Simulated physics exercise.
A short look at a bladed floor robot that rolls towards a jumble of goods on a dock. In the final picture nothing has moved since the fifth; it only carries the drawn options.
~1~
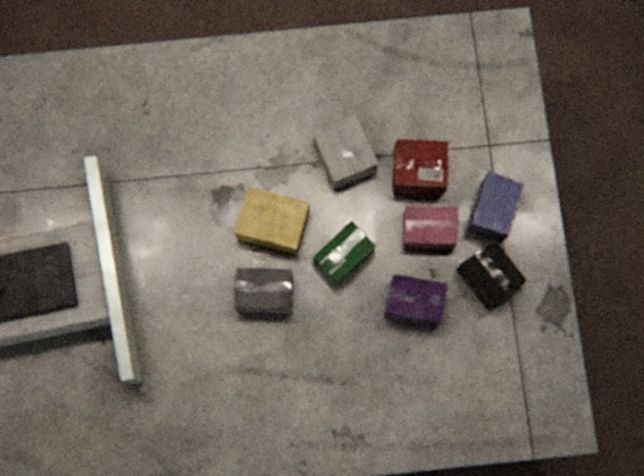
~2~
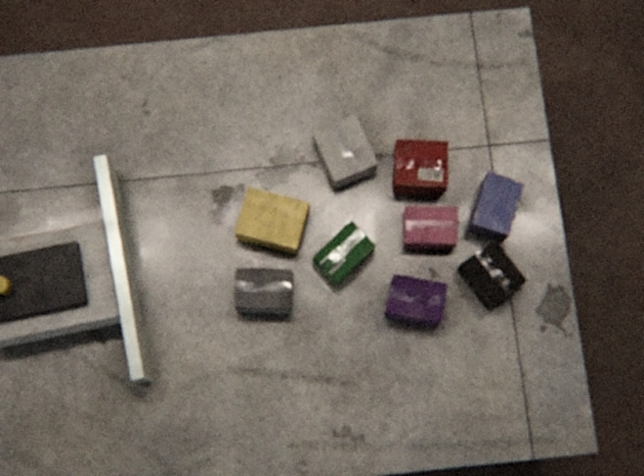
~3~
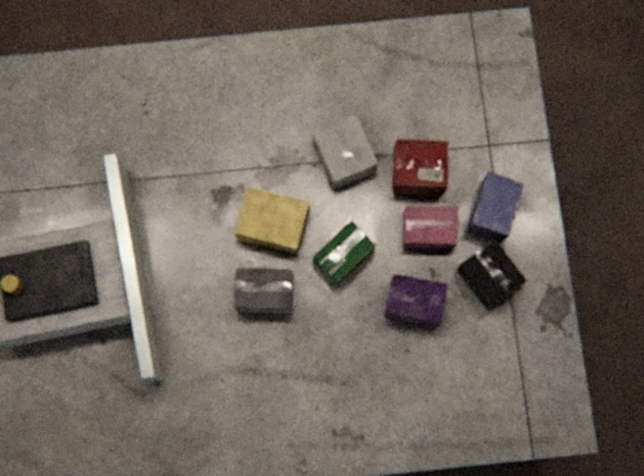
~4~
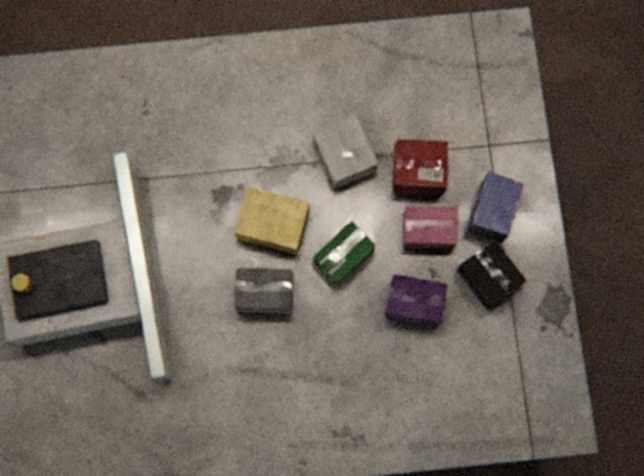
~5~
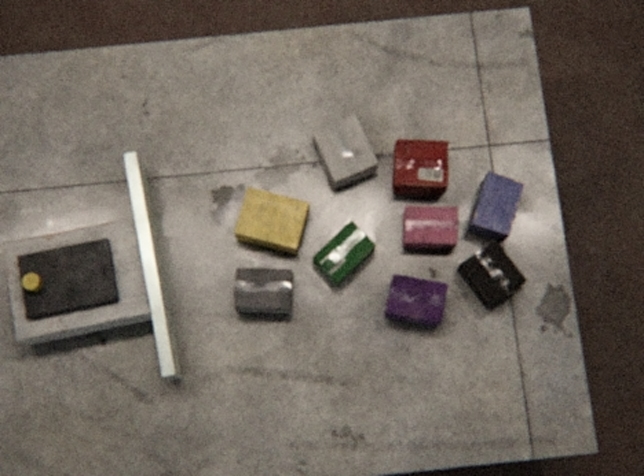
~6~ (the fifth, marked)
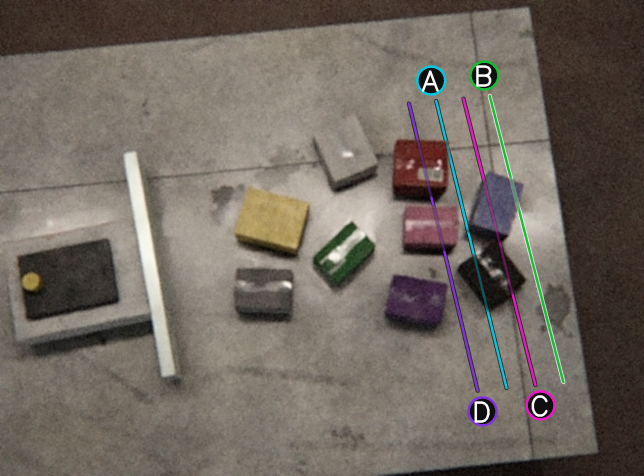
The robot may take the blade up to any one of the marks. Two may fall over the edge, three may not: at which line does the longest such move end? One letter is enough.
No third one falls up to A.
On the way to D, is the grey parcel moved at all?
Yes.
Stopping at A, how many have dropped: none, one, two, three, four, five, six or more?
By then, two.
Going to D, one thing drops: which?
The blue crate.
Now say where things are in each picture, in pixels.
In the first picture, robot (33, 281); green parcel (344, 254); grey parcel (264, 291).
In the second picture, robot (44, 280); yellow crate (273, 221).
In the third picture, robot (54, 279); white box (345, 152).
In the fourth picture, robot (64, 278); purple box (416, 301).
In the fifth picture, robot (75, 277); red parcel (421, 167); green parcel (344, 254); grey parcel (264, 291).
On the marked copy, A at (470, 240); B at (525, 234); C at (498, 237); D at (442, 243).
Taking A. A third of the way, robot (192, 265); grey parcel (307, 280); yellow crate (301, 210).
Two thirds of the way, robot (309, 254); blue crate (549, 203); pink box (504, 220).
When it is over, robot (400, 245); blue crate over the edge; pink box over the edge; two fallen.
As for the rest, B drops five; C drops five; D is within the limit but short.
